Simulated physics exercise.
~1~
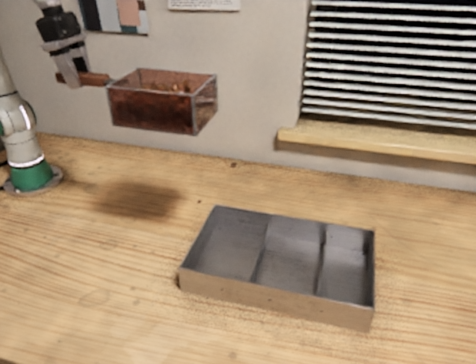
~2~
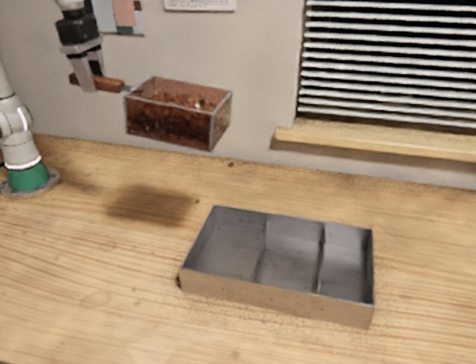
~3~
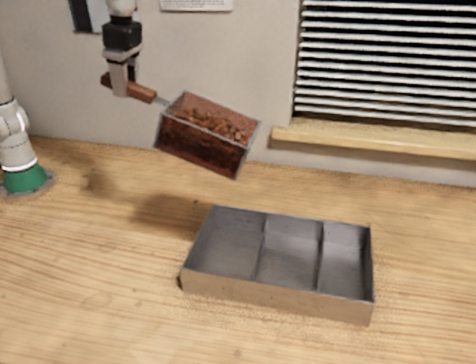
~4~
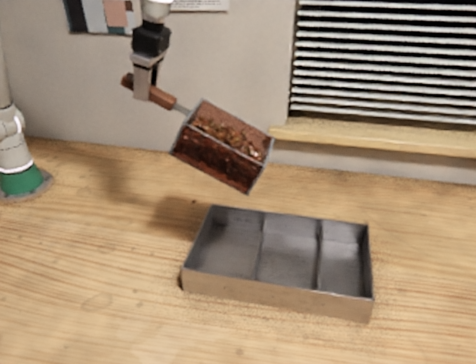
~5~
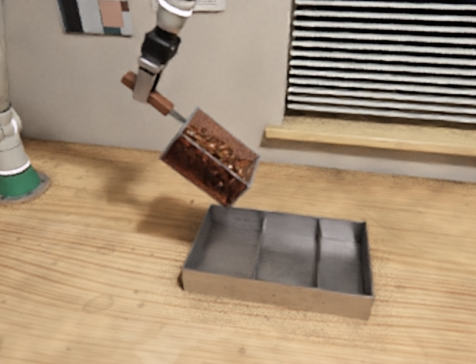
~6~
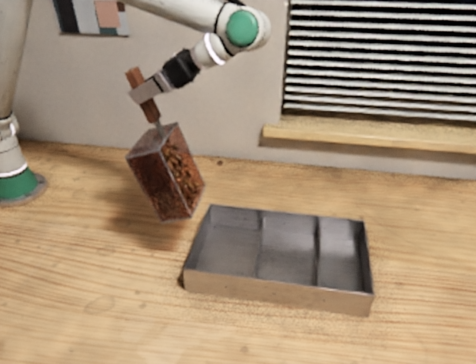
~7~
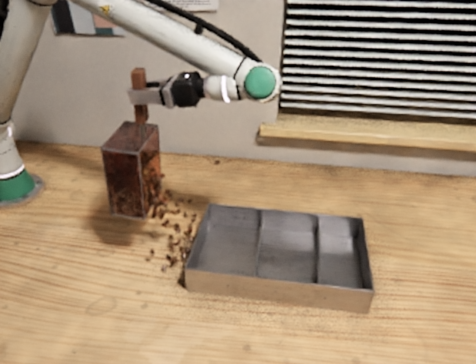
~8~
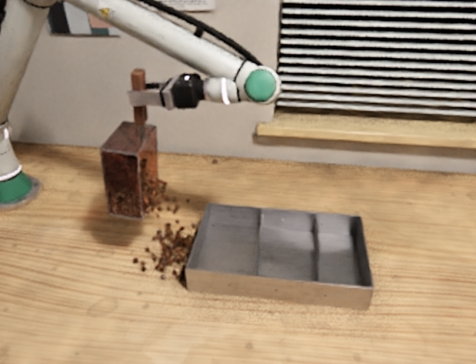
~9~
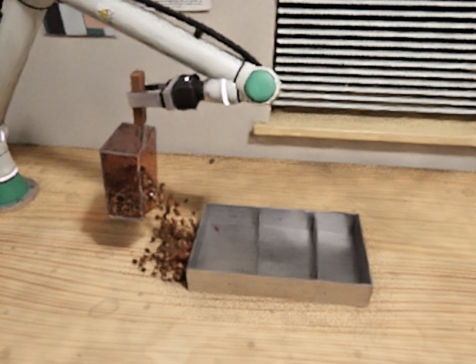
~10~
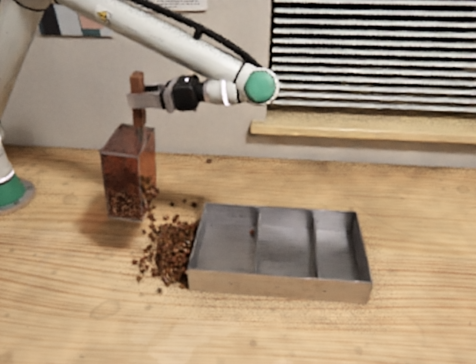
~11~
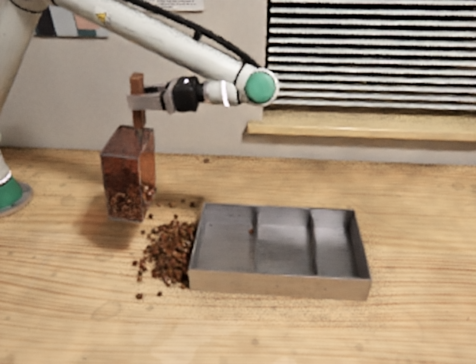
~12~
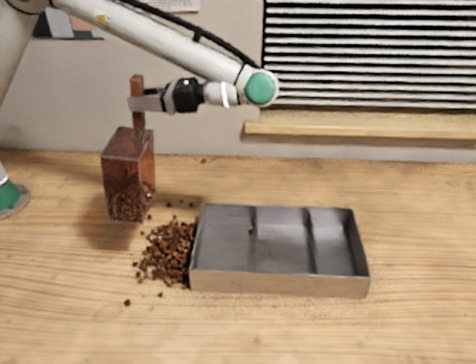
Robot arm tipping a clear box of brown pellets beside a divided grey tray, spilling a heap onto the wooden table.
